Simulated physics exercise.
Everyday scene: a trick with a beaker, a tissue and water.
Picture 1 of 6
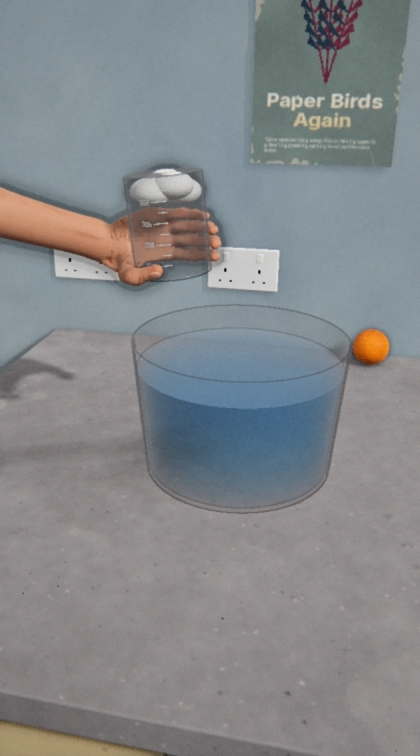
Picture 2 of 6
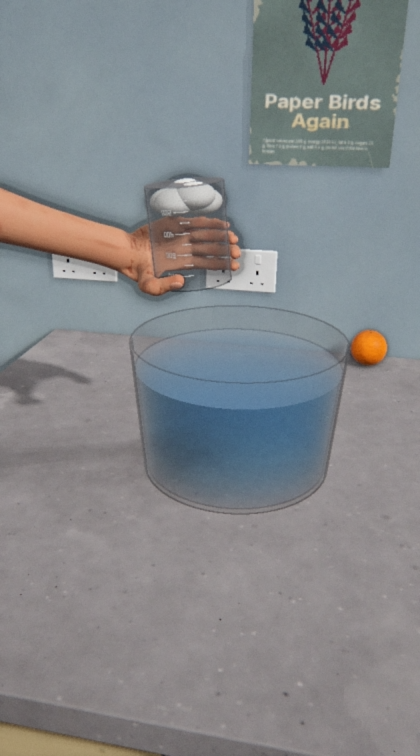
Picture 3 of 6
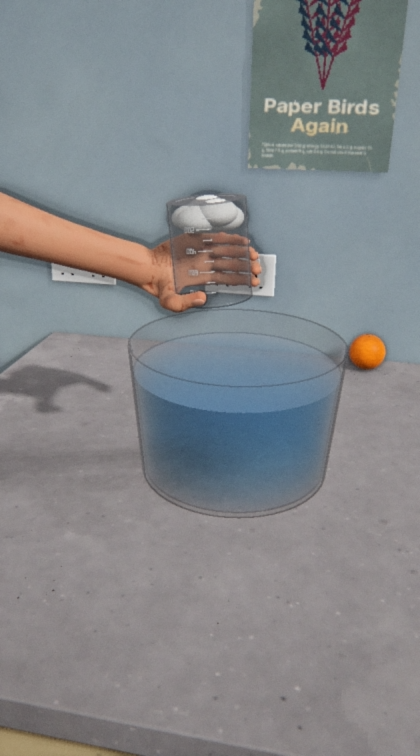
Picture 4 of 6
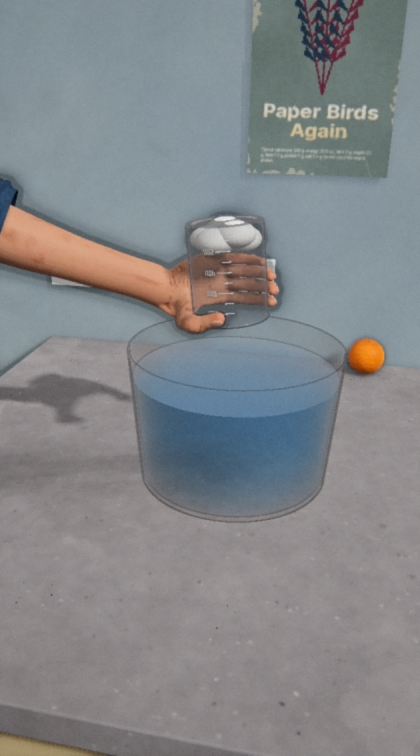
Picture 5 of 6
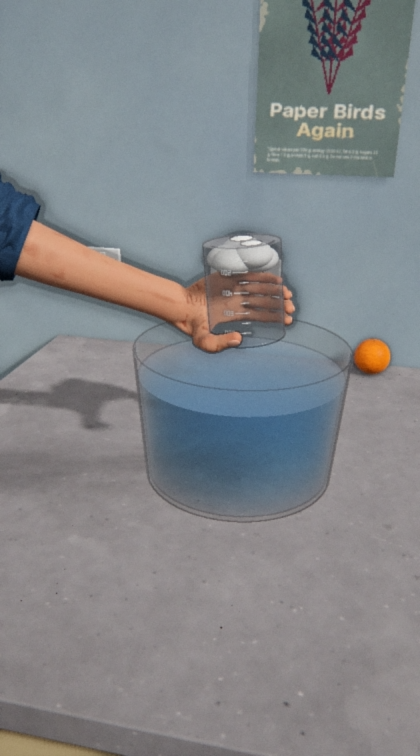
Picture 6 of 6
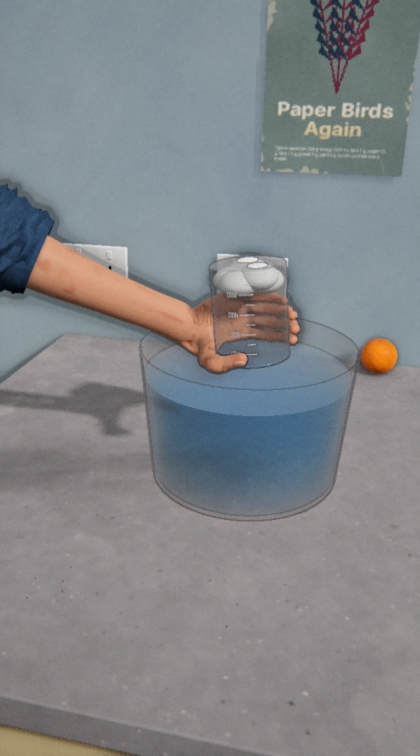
On a speckled grey countertop against a blue-grey wall, seen from the front and slightly above, a large clear bowl of blue water sits before white sockets, an orange and a green "Paper Birds Again" poster. A hand reaching from the left grips an upside-down clear beaker with crumpled white tissue inside its upper end. The arm lowers it rightward to the bowl's rim, a blue sleeve appearing, while the view shifts slightly.
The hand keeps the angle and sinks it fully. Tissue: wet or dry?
Dry.
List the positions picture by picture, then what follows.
Beaker (168, 225) mouth down; above the big bowl, in the first picture.
Beaker (189, 235) mouth down; tissue (185, 197); coming down, in the second picture.
Beaker (210, 251) mouth down; lower, in the third picture.
Beaker (228, 272) mouth down; tissue (225, 235); lower still, in the fourth picture.
Beaker (245, 291) mouth down; close to the surface, in the fifth picture.
Beaker (250, 311) mouth down; tissue (248, 276); just over the surface, in the sixth picture.
Shortly, the beaker enters the water.
Then, air is trapped inside and holds the level down.
At the finish, the beaker is under, still full of air, and the tissue is dry.
